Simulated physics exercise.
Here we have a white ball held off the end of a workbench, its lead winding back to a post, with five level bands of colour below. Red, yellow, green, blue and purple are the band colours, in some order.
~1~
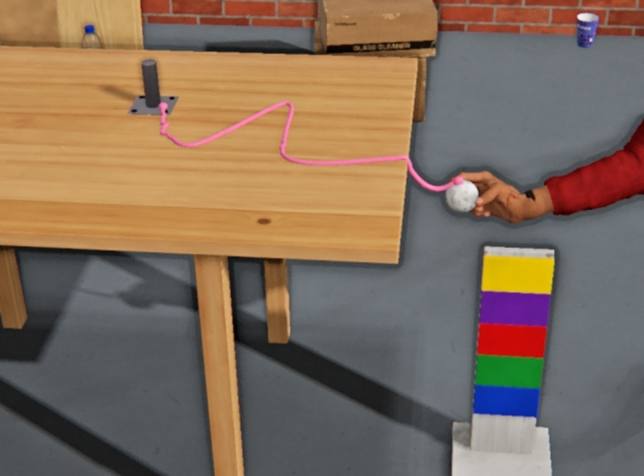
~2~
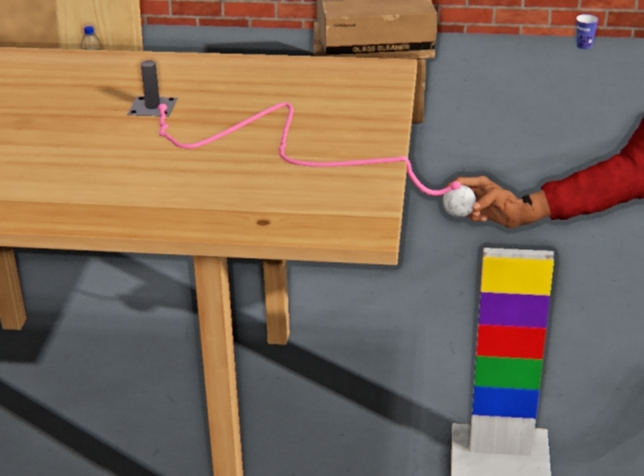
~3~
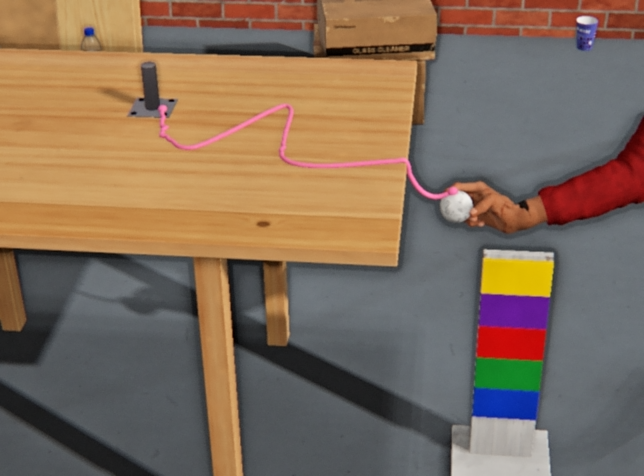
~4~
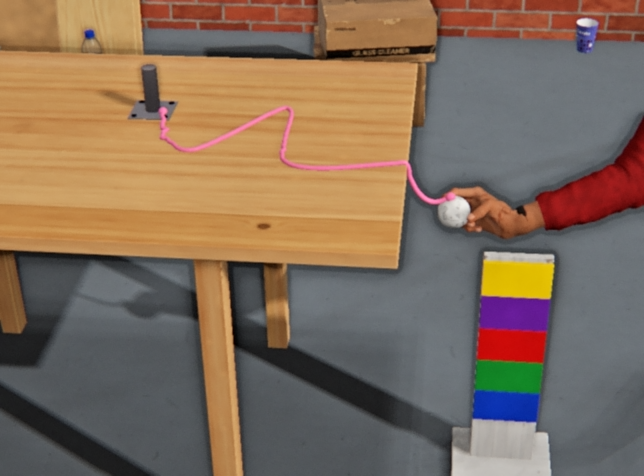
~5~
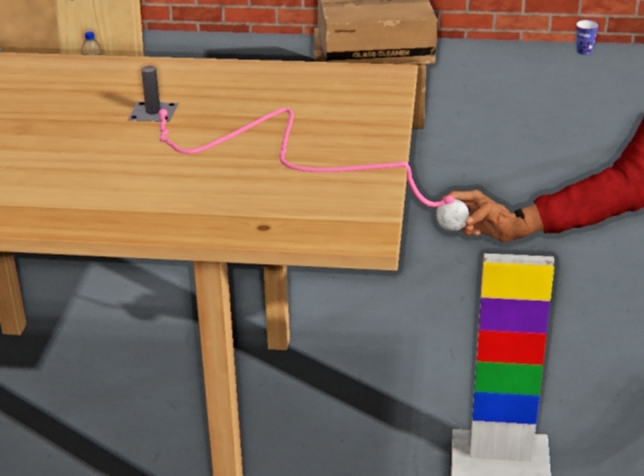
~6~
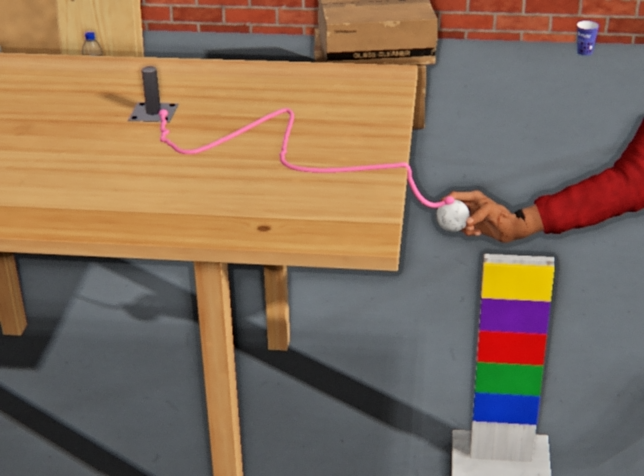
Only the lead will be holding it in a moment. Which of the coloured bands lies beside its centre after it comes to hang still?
The blue band lies beside it.
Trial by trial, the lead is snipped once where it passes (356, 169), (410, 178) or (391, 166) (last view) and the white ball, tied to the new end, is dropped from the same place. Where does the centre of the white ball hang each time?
I'd put it around (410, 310) for the first cut, (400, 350) for the second and (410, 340) for the third.
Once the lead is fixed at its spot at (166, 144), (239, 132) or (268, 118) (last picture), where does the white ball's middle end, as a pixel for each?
Approximately at (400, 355), at (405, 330) and at (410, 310), in that order.
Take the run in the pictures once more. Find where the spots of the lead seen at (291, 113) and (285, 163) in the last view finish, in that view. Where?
One finishes at (391, 149) and the other at (410, 235).
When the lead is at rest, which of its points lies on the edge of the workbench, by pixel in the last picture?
Go for the one at (291, 121).
Soon after, ball near (433, 375); level with green.
Then, ball near (380, 385); level with blue.
Further on, ball near (414, 398); level with blue.
At rest, ball near (399, 395); level with blue. Its middle rests at the blue band.
